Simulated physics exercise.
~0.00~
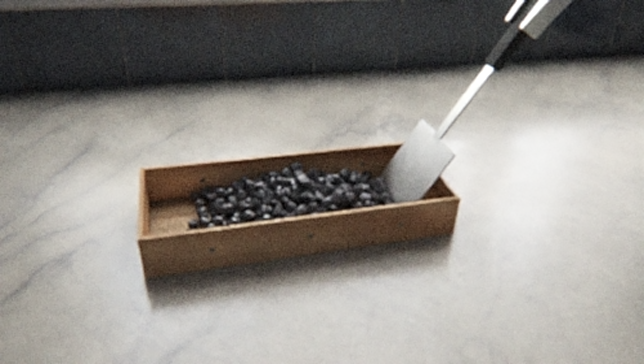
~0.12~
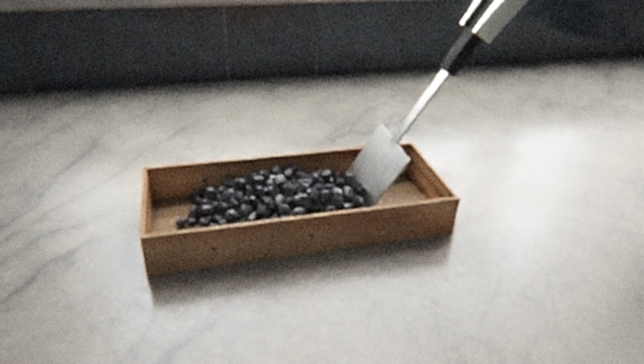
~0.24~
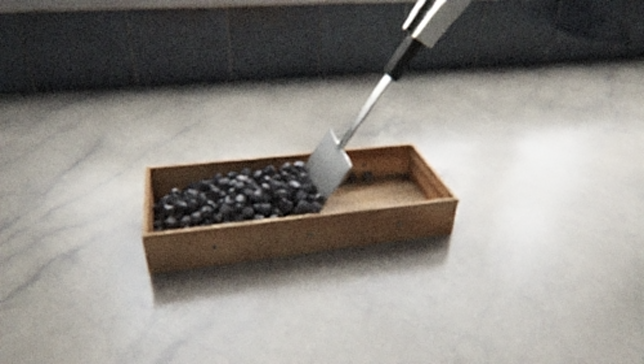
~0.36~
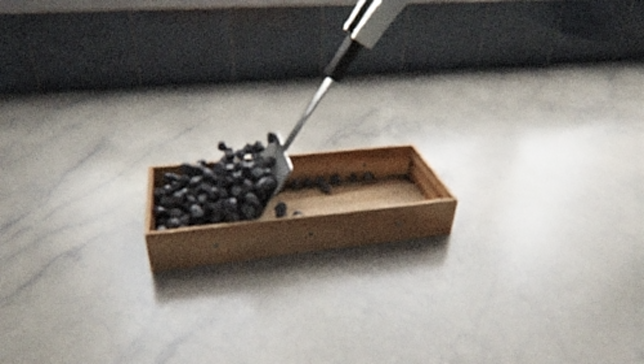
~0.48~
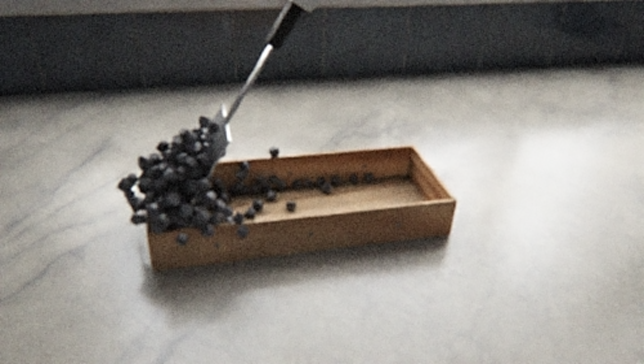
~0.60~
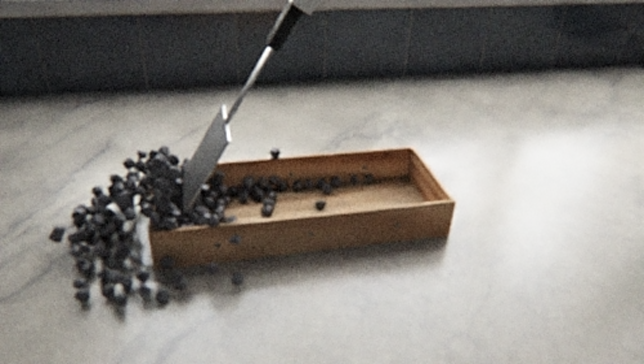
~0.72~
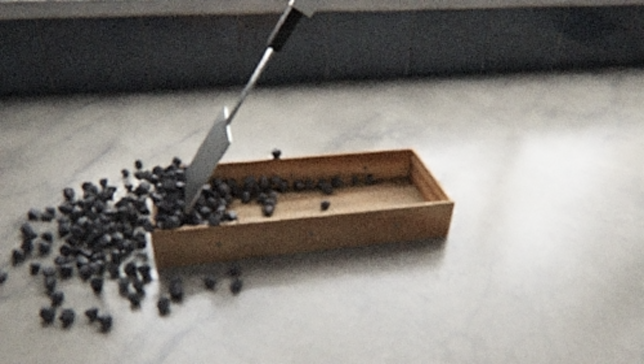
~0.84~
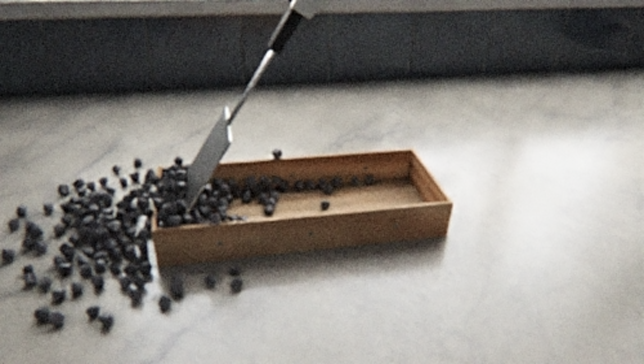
A flat metal turner held in a robot's gripper dips into the right end of a shallow wooden tray holding a heap of small dark pebbles on a pale marbled table top. It sweeps left, pushing the heap ahead of it and baring the tray's floor. The pebbles bunch against the left end, pile up above the rim, and then spill over it as the blade arrives there. They tumble and scatter across the table. The turner stops near the left end, with many pebbles strewn outside and the rest still in the tray, which has stayed put.
